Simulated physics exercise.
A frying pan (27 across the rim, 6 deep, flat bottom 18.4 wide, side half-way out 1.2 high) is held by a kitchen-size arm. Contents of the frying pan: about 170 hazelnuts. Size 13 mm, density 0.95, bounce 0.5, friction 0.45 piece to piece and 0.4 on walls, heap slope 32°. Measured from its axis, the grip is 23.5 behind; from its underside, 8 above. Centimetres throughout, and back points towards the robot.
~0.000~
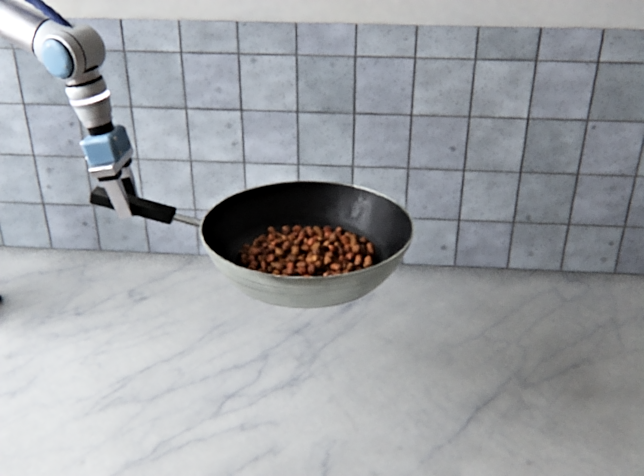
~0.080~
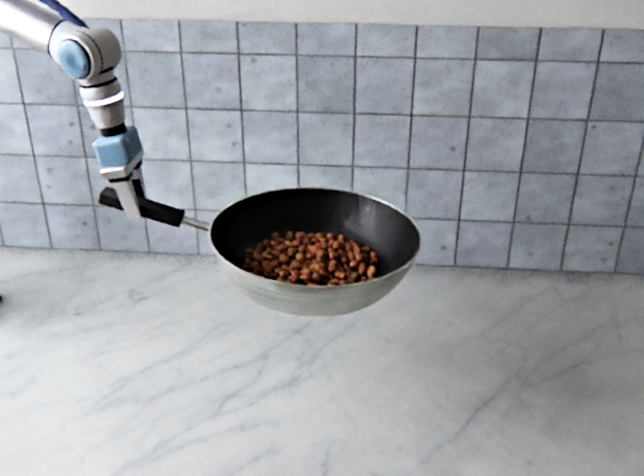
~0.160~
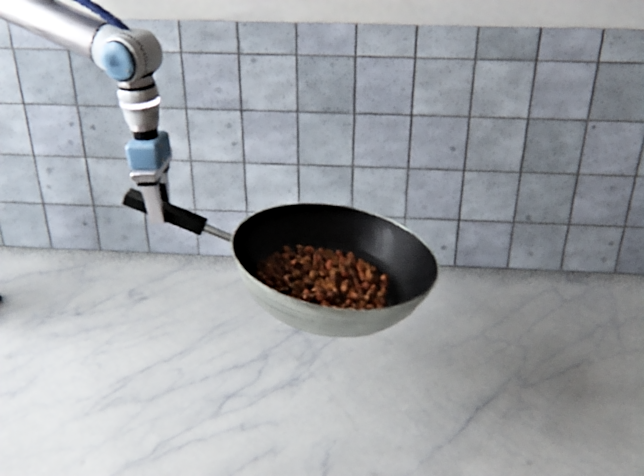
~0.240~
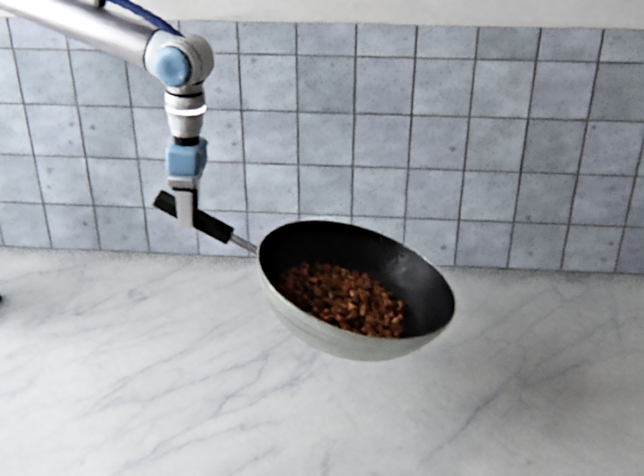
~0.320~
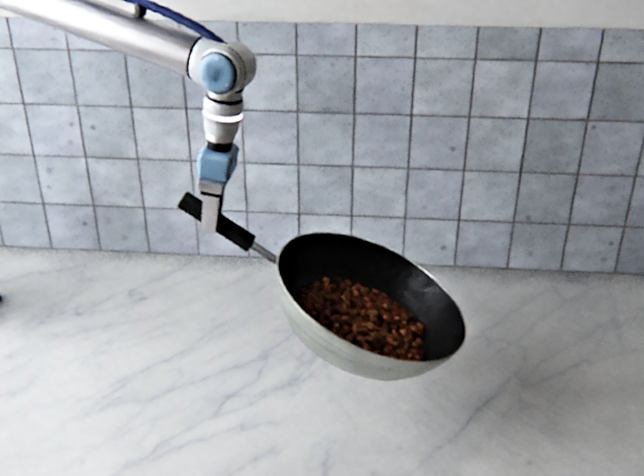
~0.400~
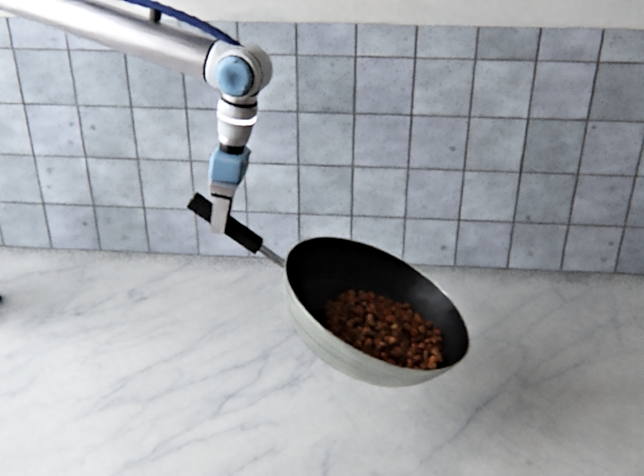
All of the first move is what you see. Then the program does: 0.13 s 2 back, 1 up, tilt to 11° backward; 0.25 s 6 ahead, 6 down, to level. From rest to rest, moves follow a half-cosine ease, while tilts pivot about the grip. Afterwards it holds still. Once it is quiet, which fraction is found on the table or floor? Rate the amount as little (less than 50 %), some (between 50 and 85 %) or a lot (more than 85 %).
Some - between 50 and 85 %.
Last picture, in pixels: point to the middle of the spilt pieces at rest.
Close to (607, 426) in pixels.
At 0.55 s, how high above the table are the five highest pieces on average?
Roughly 40 centimetres.
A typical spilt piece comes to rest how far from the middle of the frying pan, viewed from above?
30 cm.
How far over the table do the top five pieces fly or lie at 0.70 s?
Roughly 57 cm.
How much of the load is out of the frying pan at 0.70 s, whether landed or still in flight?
Reading at that time: Approx. 100 %.
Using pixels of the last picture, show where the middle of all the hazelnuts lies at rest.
Roughly at pixel (510, 408).
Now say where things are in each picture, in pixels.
The first frame shows the frying pan middle at (307, 245), level; upper third of the load around (310, 255), from x 240 to 370, top at y 230; 172 in the frying pan.
The second frame shows the frying pan middle at (315, 253), tilted 2° forward; upper third of the load around (289, 259), from x 245 to 375, top at y 235.
The third frame shows the frying pan middle at (332, 271), tilted 8° forward; upper third of the load around (288, 274), from x 260 to 385, top at y 250.
The fourth frame shows the frying pan middle at (351, 293), tilted 15° forward; upper third of the load around (307, 292), from x 280 to 400, top at y 265.
The fifth frame shows the frying pan middle at (364, 310), tilted 21° forward; upper third of the load around (328, 309), from x 300 to 420, top at y 280.
The sixth frame shows the frying pan middle at (369, 316), tilted 23° forward; upper third of the load around (353, 321), from x 325 to 440, top at y 295; 172 in the frying pan.
After 0.55 s, tilted 11° backward, highest piece 40 above the table; 165 in the frying pan, 7 in flight or on a rim.
After 0.70 s, tilted 2° backward, highest piece 58 above the table; 3 in the frying pan, 169 in flight or on a rim.
After 0.98 s, level, highest piece 33 above the table; 63 in the frying pan, 36 on the table or floor, 73 in flight or on a rim.
After 2.03 s, level, highest piece 16 above the table; 102 on the table or floor, 70 in the frying pan.
In the end, 102 on the table or floor, 70 in the frying pan. That is 59 % on the table or floor.
